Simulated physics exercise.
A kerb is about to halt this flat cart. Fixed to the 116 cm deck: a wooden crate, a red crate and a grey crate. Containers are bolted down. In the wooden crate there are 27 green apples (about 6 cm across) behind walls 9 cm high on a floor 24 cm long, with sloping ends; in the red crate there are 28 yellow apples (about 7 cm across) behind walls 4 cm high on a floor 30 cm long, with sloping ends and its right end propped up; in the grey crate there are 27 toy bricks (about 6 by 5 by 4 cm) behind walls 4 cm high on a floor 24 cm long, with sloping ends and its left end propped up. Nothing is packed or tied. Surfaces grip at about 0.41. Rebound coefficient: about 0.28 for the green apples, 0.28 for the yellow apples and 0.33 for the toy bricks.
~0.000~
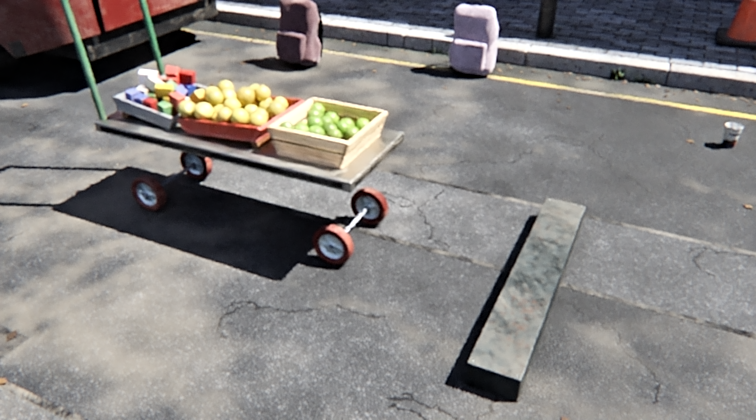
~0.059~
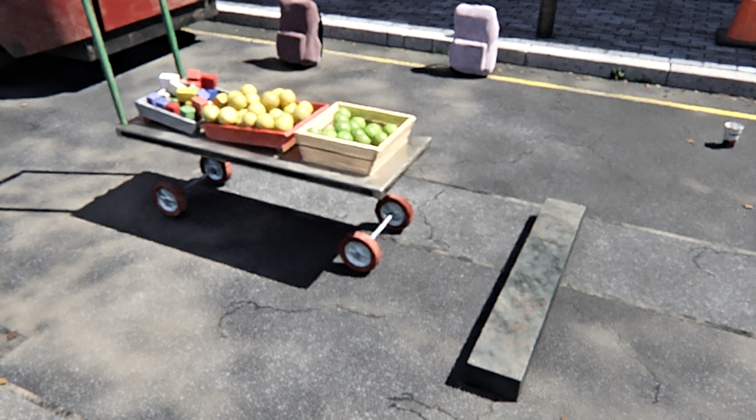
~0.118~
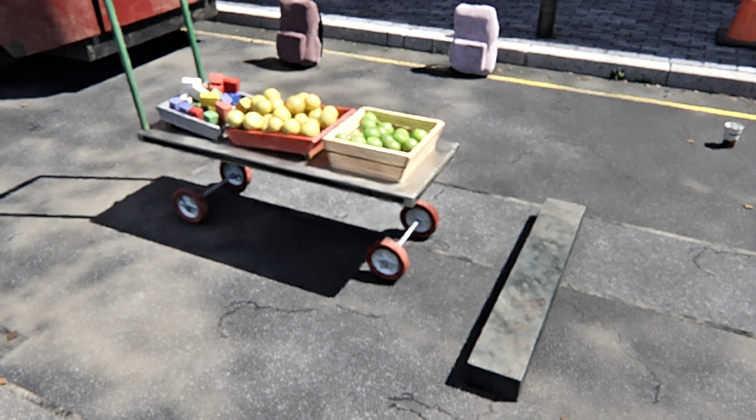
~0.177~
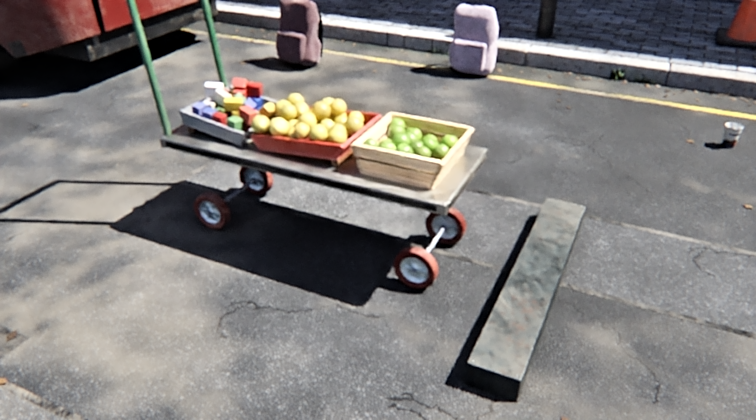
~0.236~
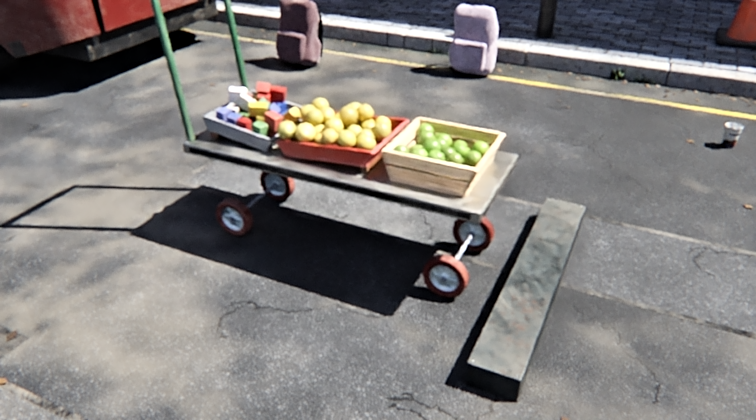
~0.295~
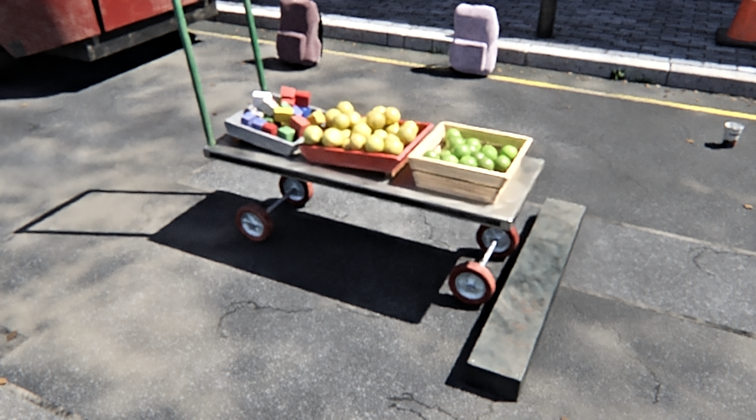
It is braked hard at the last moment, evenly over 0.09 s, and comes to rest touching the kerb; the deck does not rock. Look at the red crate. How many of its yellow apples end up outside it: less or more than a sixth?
Out of the red crate go over a sixth of the yellow apples.
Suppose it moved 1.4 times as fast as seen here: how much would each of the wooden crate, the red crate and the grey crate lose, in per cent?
Then wooden crate 10, red crate 50, grey crate 50 per cent.
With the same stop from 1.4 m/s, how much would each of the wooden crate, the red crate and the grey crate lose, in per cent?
In that case wooden crate 0, red crate 10, grey crate 20 per cent.
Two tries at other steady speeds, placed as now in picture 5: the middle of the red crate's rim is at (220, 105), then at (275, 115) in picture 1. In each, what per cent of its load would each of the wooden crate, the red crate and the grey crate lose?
Wooden crate 0 then 0, red crate 40 then 10, grey crate 40 then 10 per cent.
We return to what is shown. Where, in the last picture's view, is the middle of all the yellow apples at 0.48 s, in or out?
Around (394, 136).
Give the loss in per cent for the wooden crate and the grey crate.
Lost: Wooden crate 0, grey crate 30 per cent.
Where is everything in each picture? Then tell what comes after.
In the first frame (we follow the rim corner now nearest the camera), red crate at (259, 127); grey crate at (172, 118); 57 cm still to roll; nothing out yet.
In the second frame, red crate at (285, 133); grey crate at (195, 123); 46 cm still to roll.
In the third frame, red crate at (313, 139); grey crate at (219, 128); 35 cm still to roll.
In the fourth frame, red crate at (341, 145); grey crate at (244, 133); 23 cm still to roll.
In the fifth frame, red crate at (371, 151); grey crate at (270, 139); 12 cm still to roll.
In the sixth frame, red crate at (397, 157); grey crate at (292, 144); stopping; nothing out yet.
After 0.36 s, 0 of 27 out of the wooden crate, 0 of 28 out of the red crate and 2 of 27 out of the grey crate.
After 0.48 s, 0 of 27 out of the wooden crate, 5 of 28 out of the red crate and 6 of 27 out of the grey crate.
After 0.70 s, 0 of 27 out of the wooden crate, 7 of 28 out of the red crate and 8 of 27 out of the grey crate.
Final count (at 1.21 s), 0 of 27 out of the wooden crate, 8 of 28 out of the red crate and 8 of 27 out of the grey crate. Asked share, 8 of 28, 29 per cent.
